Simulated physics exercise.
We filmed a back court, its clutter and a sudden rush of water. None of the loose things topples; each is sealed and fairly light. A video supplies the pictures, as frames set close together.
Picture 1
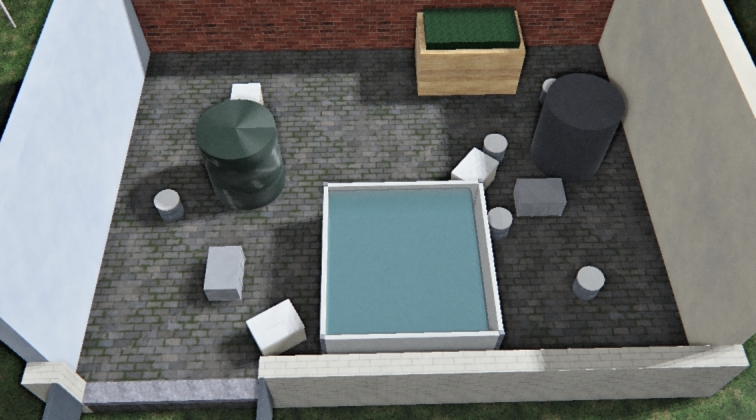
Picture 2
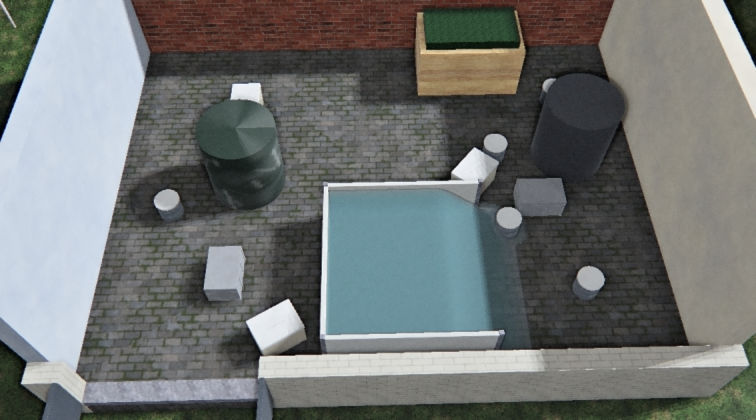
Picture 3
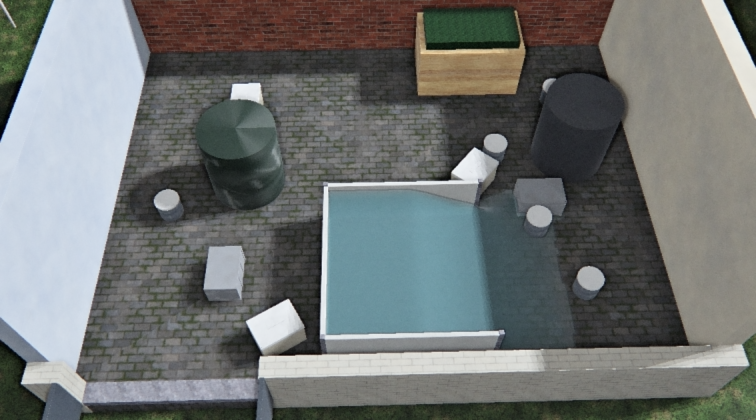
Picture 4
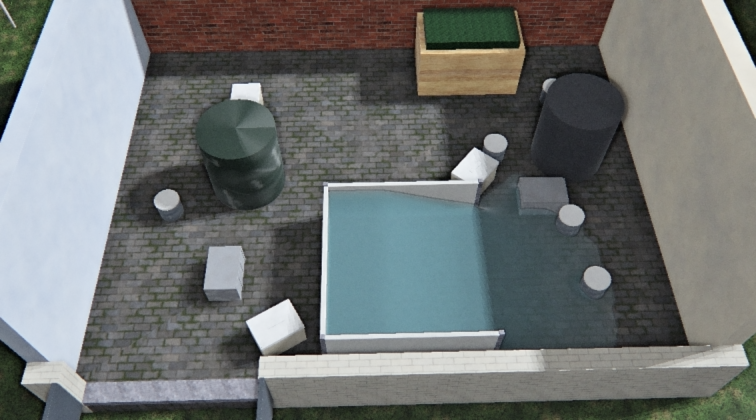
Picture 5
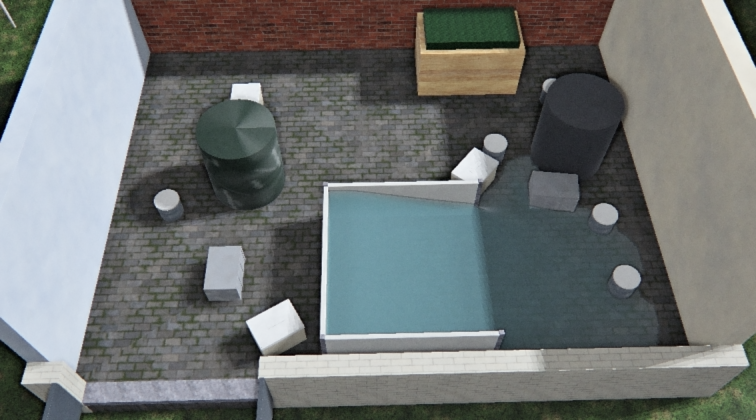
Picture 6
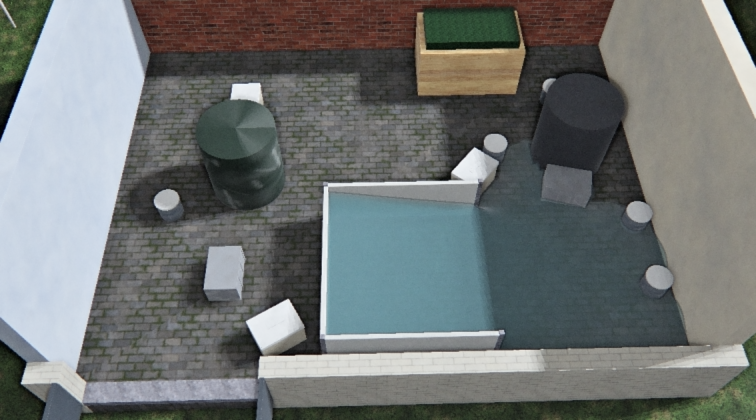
Water pouring from the open right side of a white-walled pool, spreading over dark paving and pushing pails and a grey block rightward.
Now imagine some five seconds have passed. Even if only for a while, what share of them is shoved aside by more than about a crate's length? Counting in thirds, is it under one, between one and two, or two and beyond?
In thirds: Between one and two.
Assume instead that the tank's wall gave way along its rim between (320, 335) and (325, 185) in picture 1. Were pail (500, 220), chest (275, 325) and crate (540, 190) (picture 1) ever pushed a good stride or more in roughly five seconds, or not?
In turn: Stayed short, cleared that distance, stayed short.
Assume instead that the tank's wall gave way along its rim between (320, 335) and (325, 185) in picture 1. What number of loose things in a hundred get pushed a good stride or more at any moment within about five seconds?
I'd say around 30 per cent.
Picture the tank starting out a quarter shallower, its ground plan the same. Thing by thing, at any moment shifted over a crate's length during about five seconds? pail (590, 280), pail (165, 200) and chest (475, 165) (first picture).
Taking them as listed, the first did it, the second came up short and the third did it.
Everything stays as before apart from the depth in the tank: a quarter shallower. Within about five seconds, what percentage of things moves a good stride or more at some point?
Share moved that far: Approx. 50 %.
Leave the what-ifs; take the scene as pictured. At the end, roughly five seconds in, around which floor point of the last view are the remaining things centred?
I'd put it at roughly (395, 174).
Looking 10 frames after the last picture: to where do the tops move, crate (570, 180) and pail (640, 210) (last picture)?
I'd say around (620, 156) for the first and around (647, 165) for the second.
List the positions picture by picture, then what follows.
The first picture shows a pail at (500, 218) rests on the ground; a pail at (591, 278), on the bottom; 0 of 10 have shifted.
The second picture shows a pail at (509, 217), on the bottom, close to its start; a pail at (591, 278) rests on the ground; 1 of 10 have shifted.
The third picture shows a pail at (540, 216) rests on the ground, a stride from its start; a pail at (591, 278), on the bottom; 1 of 10 have shifted.
The fourth picture shows a pail at (572, 215) rests on the ground, a stride from its start; a pail at (598, 278), on the bottom, close to its start; 2 of 10 have shifted.
The fifth picture shows a pail at (606, 213), on the bottom, a stride from its start; a pail at (627, 277), on the bottom, a stride from its start; 3 of 10 have shifted.
The sixth picture shows a pail at (640, 211) rests on the ground, far from its start; a pail at (660, 277) rests on the ground, a stride from its start; 3 of 10 have shifted.
A moment on, 3 of 10 are well off their spots; 2 afloat.
Next, 3 of 10 are well off their spots; 3 afloat.
Later, 5 of 10 are well off their spots; 4 afloat.
In the end, 5 of 10 are well off their spots, and 5 have been at some point; 5 afloat.
